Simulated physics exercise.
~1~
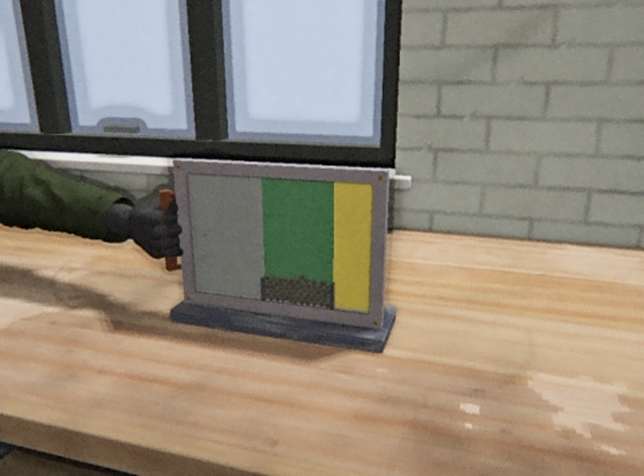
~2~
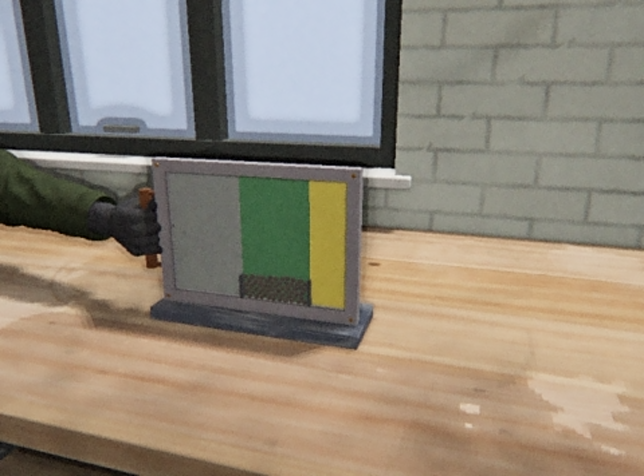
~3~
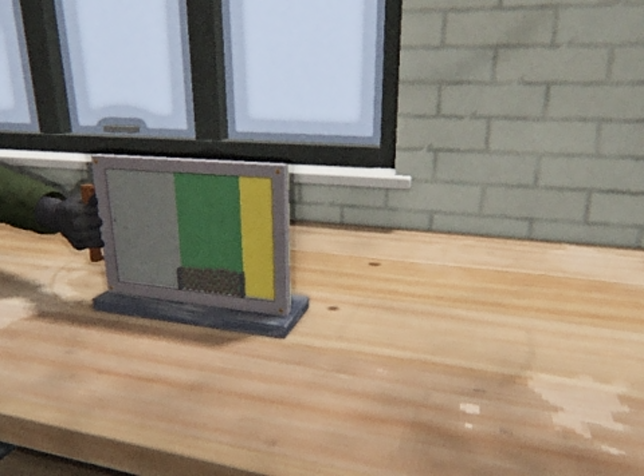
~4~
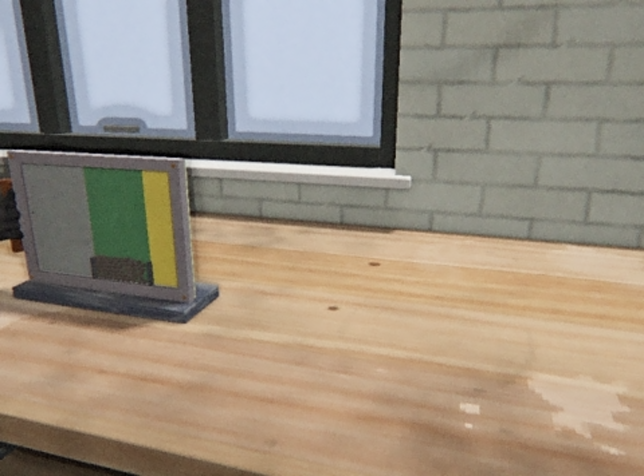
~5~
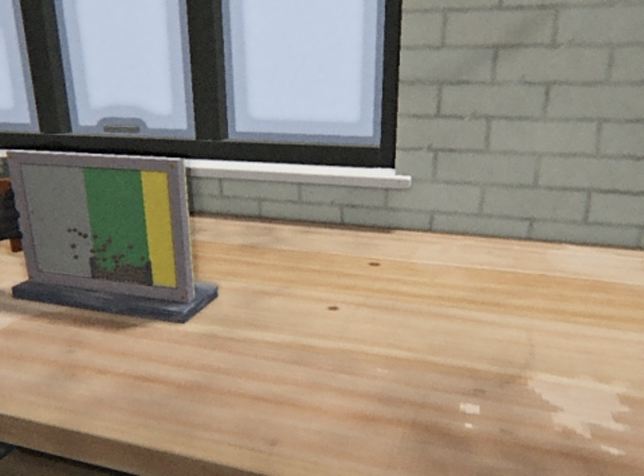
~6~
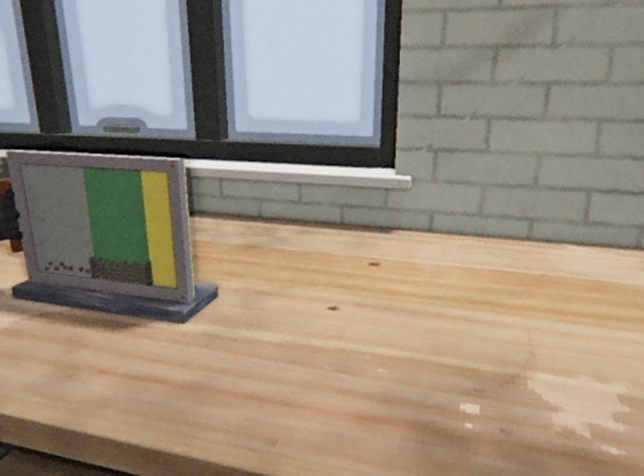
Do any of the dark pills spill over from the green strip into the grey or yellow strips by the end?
Yes, a small part of them ends up along the bottom of the grey strip, while the yellow strip has hardly any and most stay in the green.
